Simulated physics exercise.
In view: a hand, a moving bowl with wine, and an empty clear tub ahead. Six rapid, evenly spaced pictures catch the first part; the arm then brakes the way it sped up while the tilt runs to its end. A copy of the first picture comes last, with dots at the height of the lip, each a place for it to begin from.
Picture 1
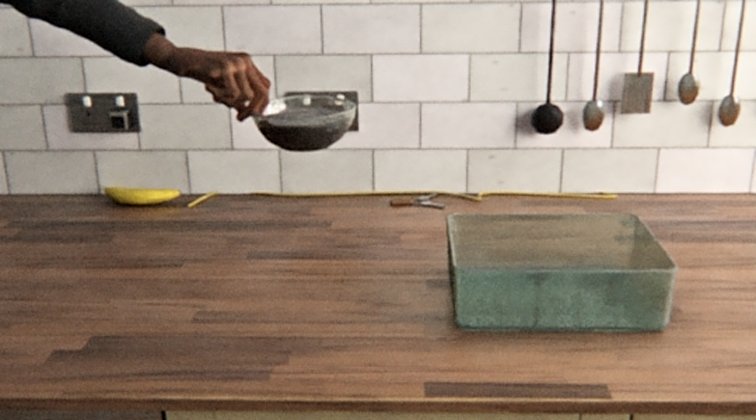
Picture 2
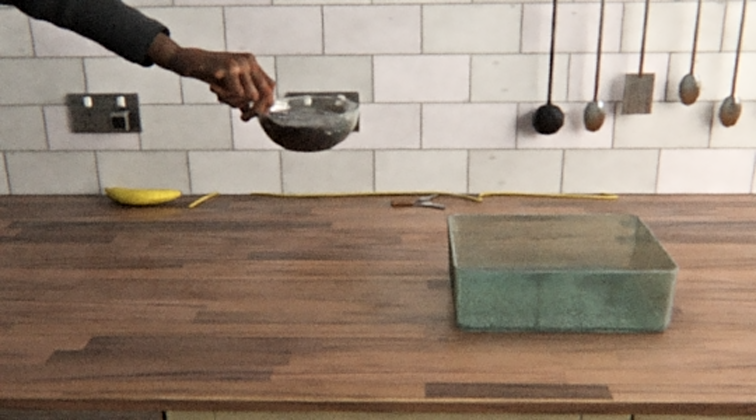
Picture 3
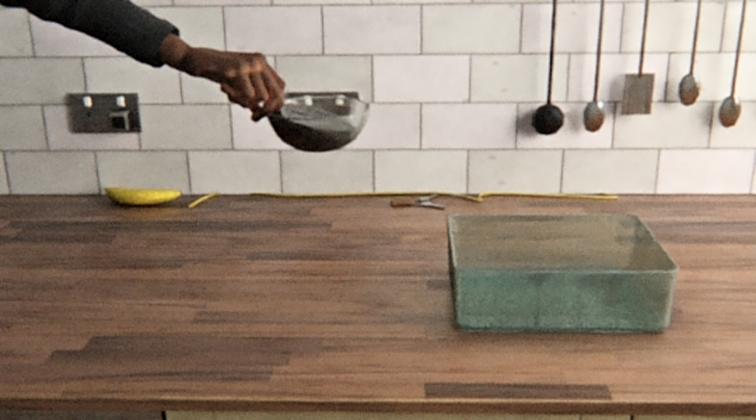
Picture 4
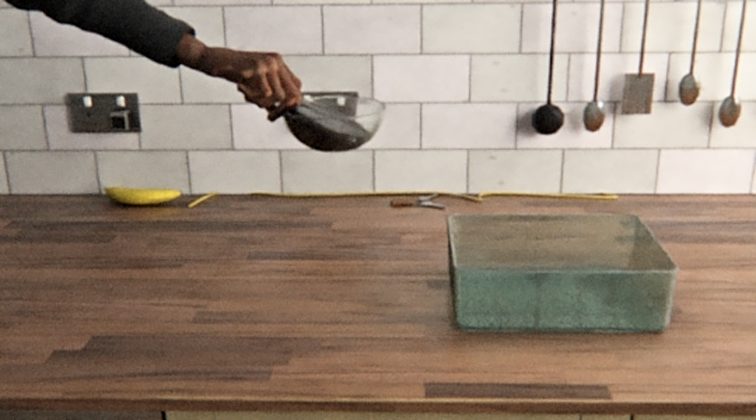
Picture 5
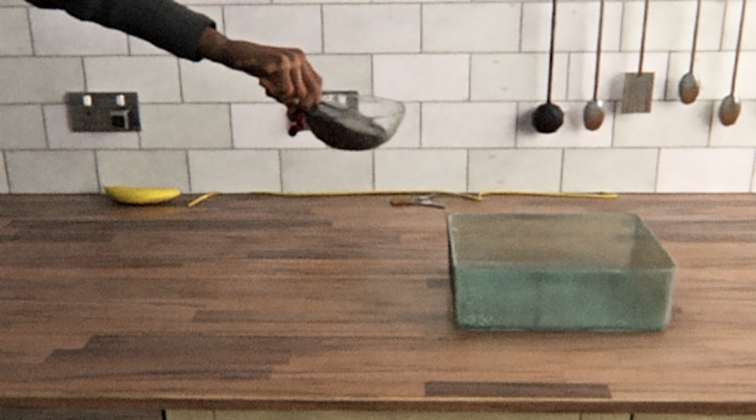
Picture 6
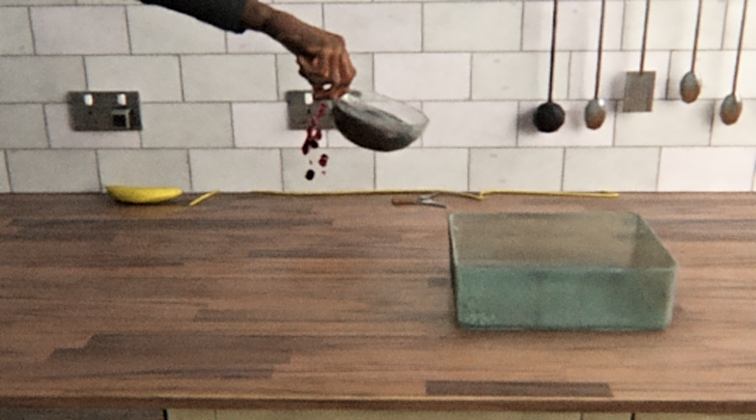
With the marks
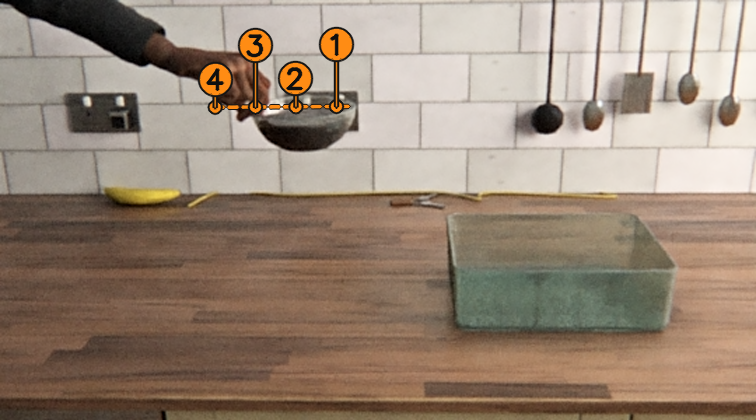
In a kitchen with white tiles and hanging utensils, a hand holds a bowl above a wooden counter, left of a clear tub. The arm carries the bowl steadily to the right, then tilts it slightly as dark red drops fall from its left side, near the hand.
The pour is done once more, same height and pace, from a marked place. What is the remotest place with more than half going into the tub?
Go for 2.
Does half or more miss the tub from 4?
Yes, it does.
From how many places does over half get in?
Two of the four.
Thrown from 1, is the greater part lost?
No.
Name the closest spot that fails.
The answer is 3.
On the marked copy, 1 at (336, 106); 2 at (295, 106); 3 at (255, 107); 4 at (215, 107).
With 1, about 79 % lands in the tub, 6 % falls short and 15 % goes beside or beyond.
With 2, about 69 % lands in the tub, 18 % falls short and 13 % goes beside or beyond.
With 3, about 21 % lands in the tub, 75 % falls short and 4 % goes beside or beyond.
With 4, about 0 % lands in the tub, 98 % falls short.
